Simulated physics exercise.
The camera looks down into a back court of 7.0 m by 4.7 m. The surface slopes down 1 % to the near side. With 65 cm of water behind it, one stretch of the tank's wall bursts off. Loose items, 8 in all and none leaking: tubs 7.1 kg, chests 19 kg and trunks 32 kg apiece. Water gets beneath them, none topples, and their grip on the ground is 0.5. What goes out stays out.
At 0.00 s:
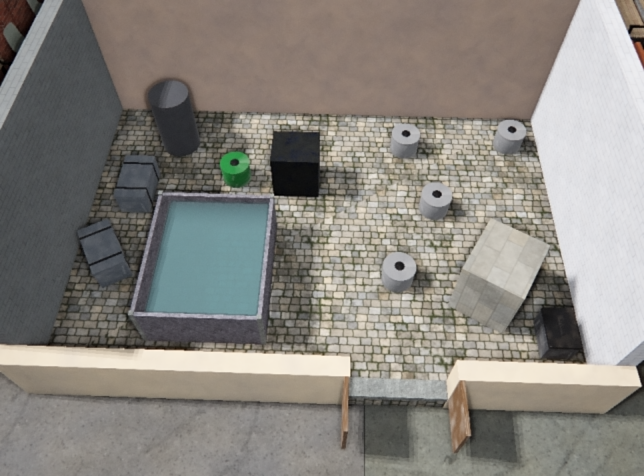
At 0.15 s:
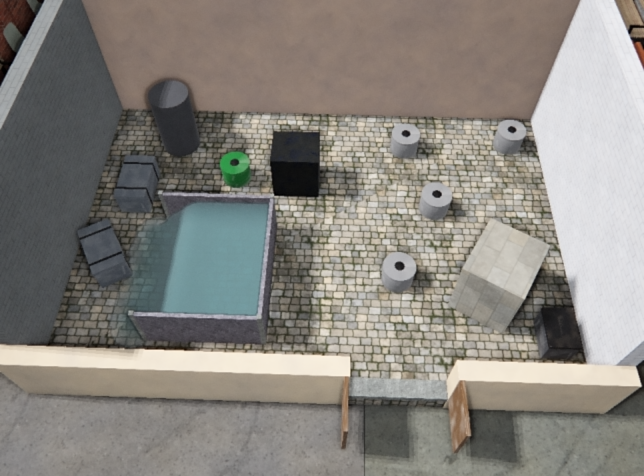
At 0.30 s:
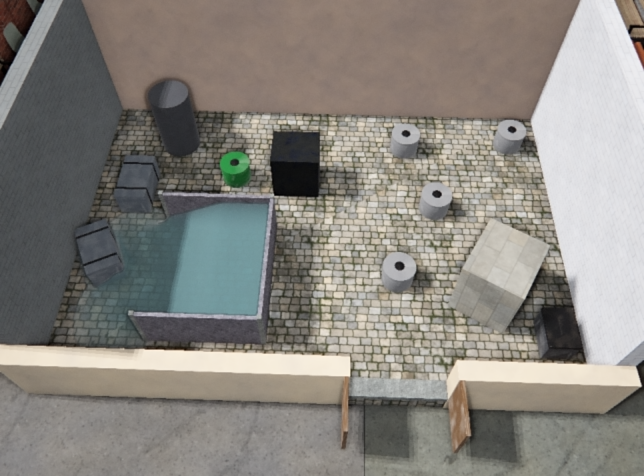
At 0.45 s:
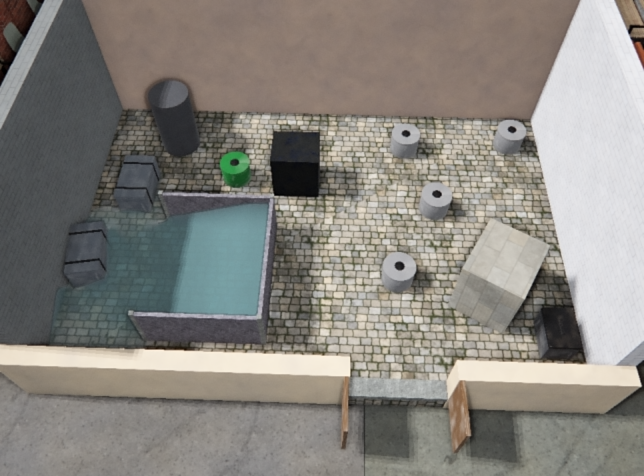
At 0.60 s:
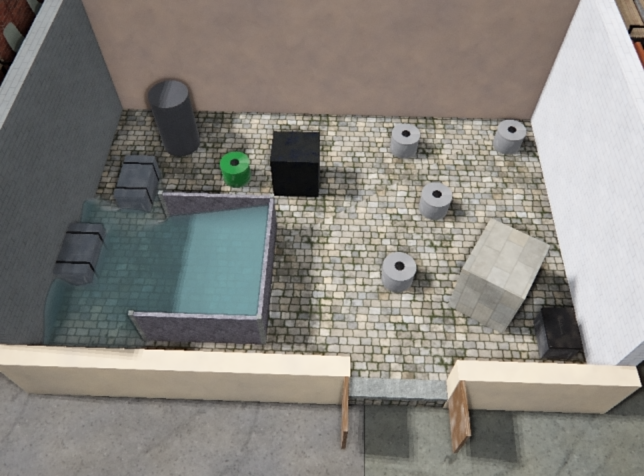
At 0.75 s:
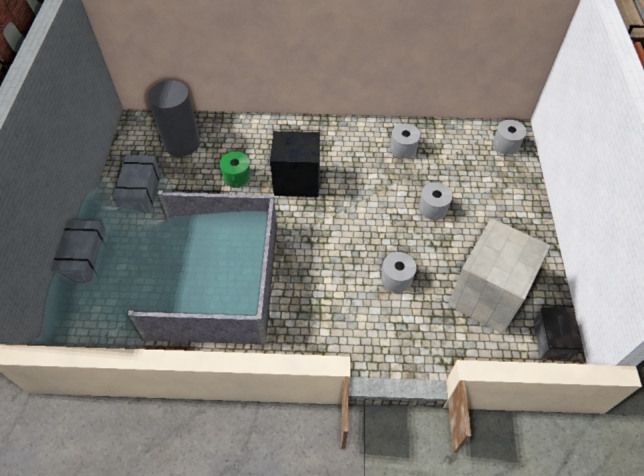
A tank's left wall bursts off and water spreads left, shifting one grey trunk toward the wall.
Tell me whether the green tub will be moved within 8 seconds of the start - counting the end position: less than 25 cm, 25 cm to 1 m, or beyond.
Green tub is nudged along.
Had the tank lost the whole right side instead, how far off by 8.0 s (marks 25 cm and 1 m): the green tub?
Then the green tub barely shifts.
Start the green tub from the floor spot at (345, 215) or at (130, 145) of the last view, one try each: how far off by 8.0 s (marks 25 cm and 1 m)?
In turn: It is nudged along; it travels far.
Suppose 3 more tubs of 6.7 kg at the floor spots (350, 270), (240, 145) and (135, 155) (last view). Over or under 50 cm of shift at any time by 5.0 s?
In turn: Short of it, over, past it.
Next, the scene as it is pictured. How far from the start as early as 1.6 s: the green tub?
Roughly 0 cm by then.
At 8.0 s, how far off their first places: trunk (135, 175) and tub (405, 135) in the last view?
In turn: 140 cm, 120 cm.
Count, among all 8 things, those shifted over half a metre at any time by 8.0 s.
I count 4.
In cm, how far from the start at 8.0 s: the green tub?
Roughly 40 cm.
After 1.6 s the green tub is near (235, 163), 0.0 m from its start, aground; 0 of 8 are out; 1 afloat.
After 3.6 s the green tub is near (253, 159), 0.3 m from its start, aground; 0 of 8 are out; 1 afloat.
After 5.6 s the green tub is near (259, 162), 0.4 m from its start, aground; 0 of 8 are out; 0 afloat.
After 8.0 s the green tub is near (260, 157), 0.4 m from its start, afloat; 0 of 8 are out; 5 afloat.
